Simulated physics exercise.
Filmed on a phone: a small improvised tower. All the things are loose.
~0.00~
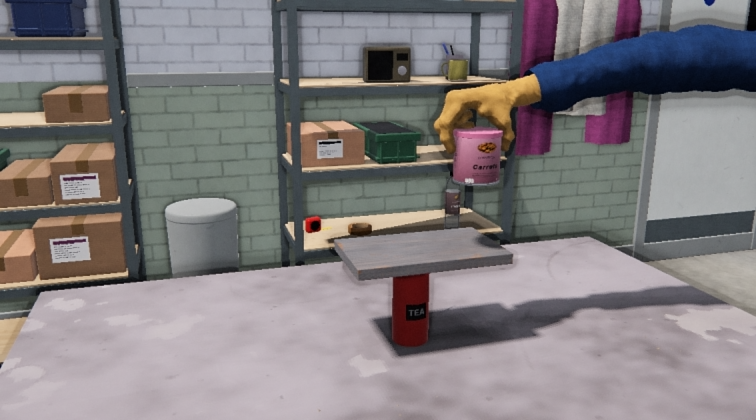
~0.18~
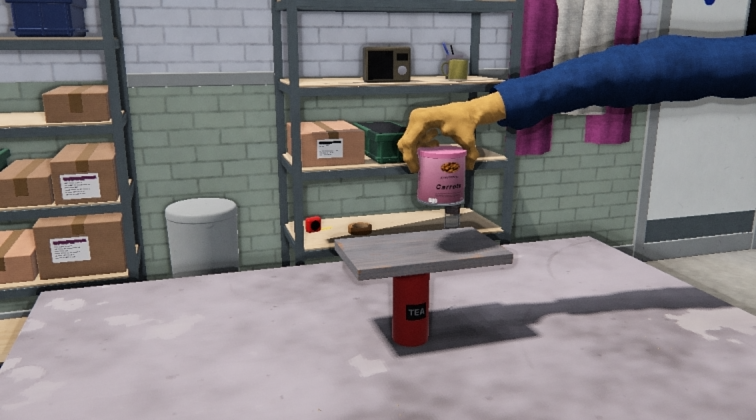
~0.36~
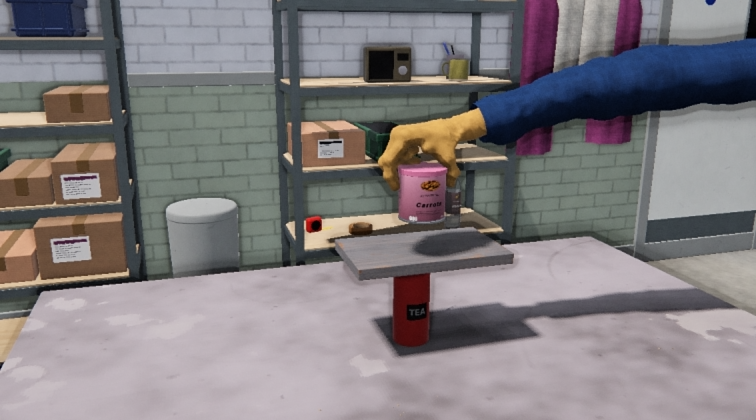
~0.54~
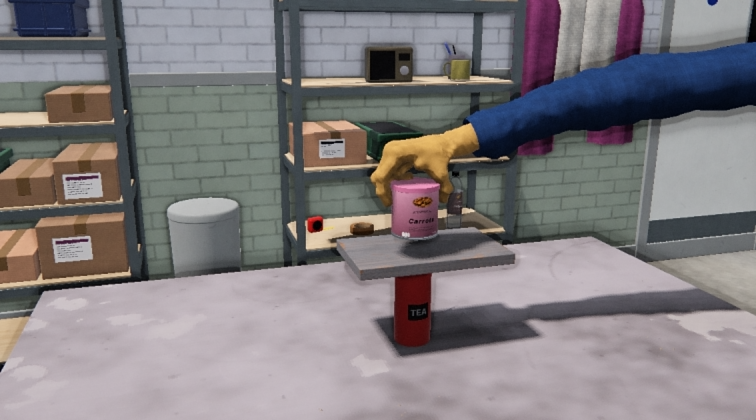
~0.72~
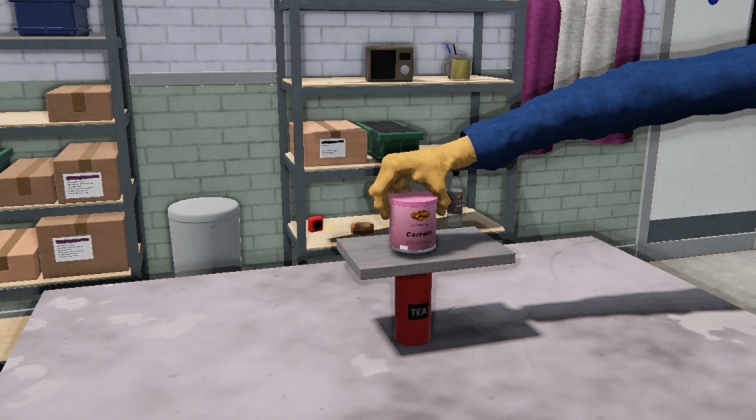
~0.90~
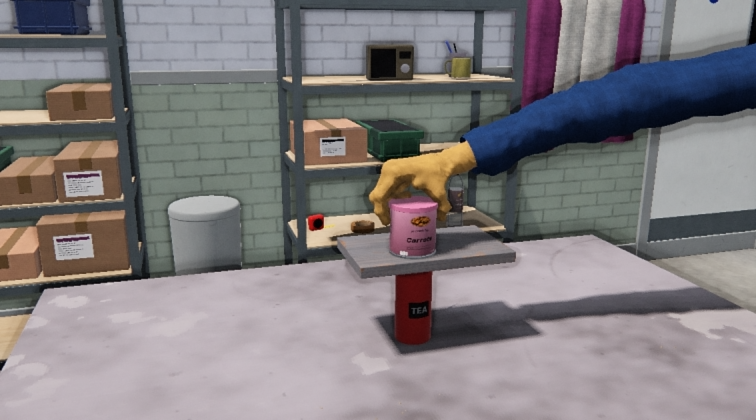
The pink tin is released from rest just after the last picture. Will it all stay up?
As it turns out, it stays up.
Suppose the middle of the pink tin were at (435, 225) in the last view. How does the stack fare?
Then it holds.
After 1.50 s, no change.
After 2.20 s, pink tin resting near (413, 227).
In the end (3.5 s), all 3 unmoved. At the end, from the last picture's camera, pink tin near (413, 227). The stack keeps its balance.
